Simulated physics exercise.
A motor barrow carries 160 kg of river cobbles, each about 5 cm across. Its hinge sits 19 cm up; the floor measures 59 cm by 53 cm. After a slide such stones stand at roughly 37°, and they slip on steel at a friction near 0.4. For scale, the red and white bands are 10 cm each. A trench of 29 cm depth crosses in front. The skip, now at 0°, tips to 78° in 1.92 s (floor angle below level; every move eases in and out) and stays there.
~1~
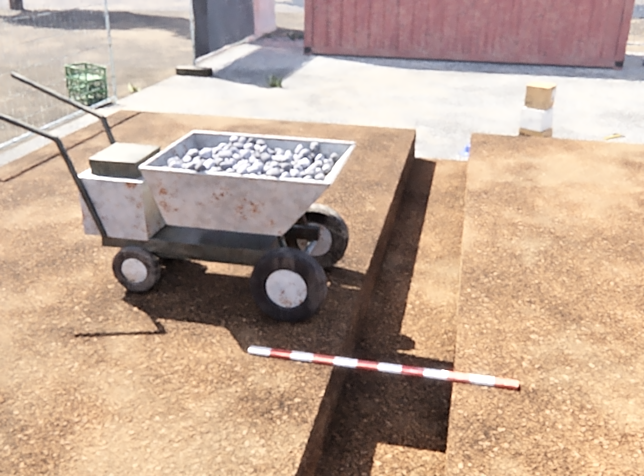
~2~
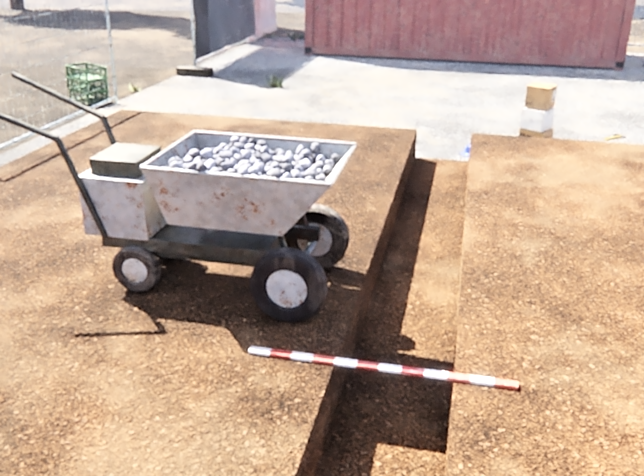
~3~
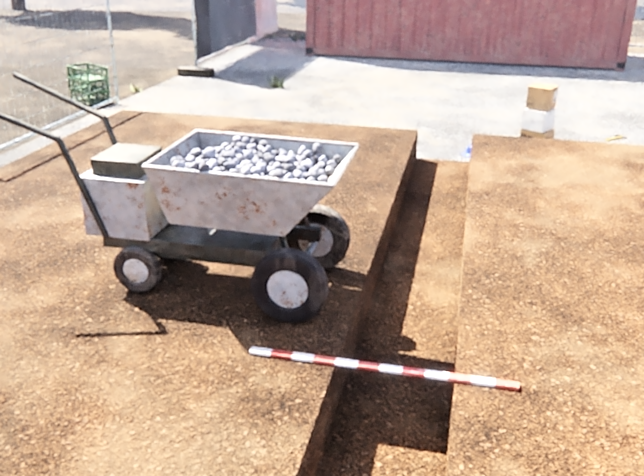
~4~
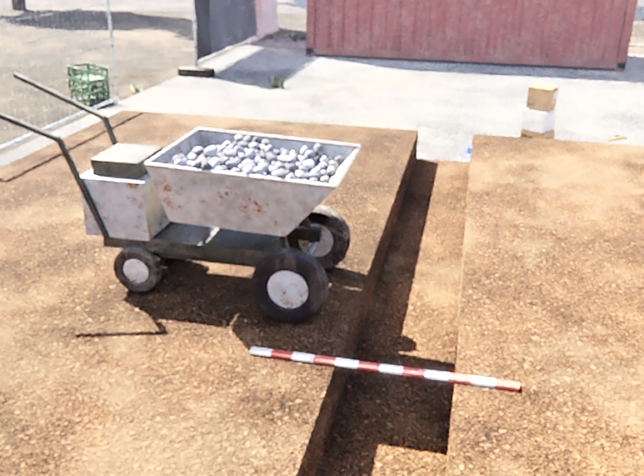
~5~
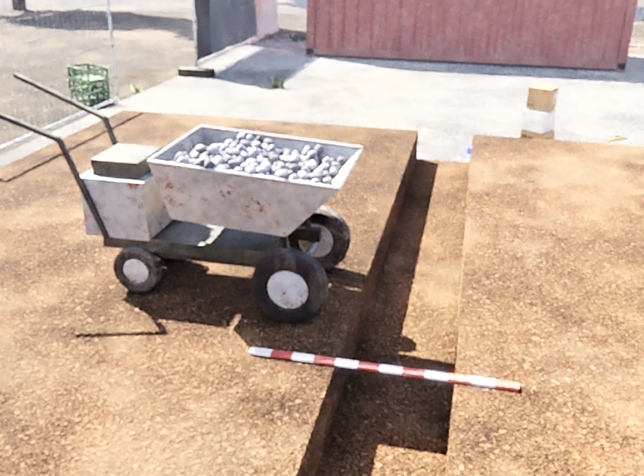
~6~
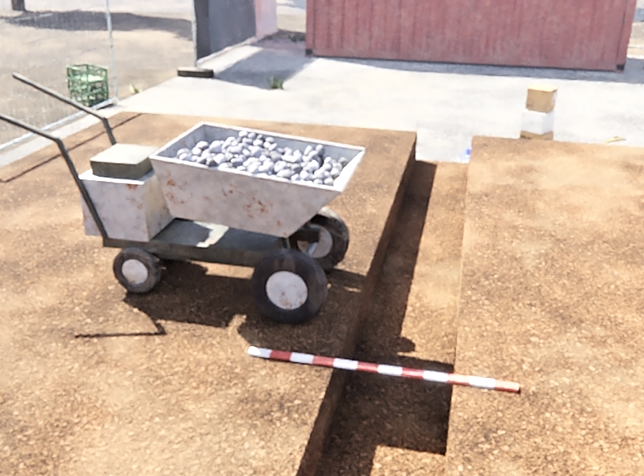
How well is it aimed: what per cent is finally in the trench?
About 77 per cent.
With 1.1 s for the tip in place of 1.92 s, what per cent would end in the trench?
In that case some 70 per cent.
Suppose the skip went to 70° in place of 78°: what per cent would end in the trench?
In that case some 75 per cent.
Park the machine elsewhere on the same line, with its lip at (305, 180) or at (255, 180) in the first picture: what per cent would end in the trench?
First some 100, then 100 per cent.
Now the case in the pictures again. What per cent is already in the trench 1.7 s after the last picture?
About 55 per cent by then.
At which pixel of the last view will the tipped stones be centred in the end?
Near (433, 341).
Then, 1.1 s after the last picture the floor is at 66°, 96 % in the skip, 4 % in the trench; the foremost stones are at (447, 302).
Then, 1.7 s after the last picture the floor is at 78°, 23 % in the skip, 56 % in the trench, 22 % past the trench; the foremost stones are at (581, 315).
Then, 2.1 s after the last picture the floor is at 78°, 4 % in the skip, 72 % in the trench, 23 % past the trench; the foremost stones are at (631, 325).
Then, 4.0 s after the last picture the floor is at 78°, 0 % in the skip, 77 % in the trench, 23 % past the trench; the foremost stones are past the picture's edge.
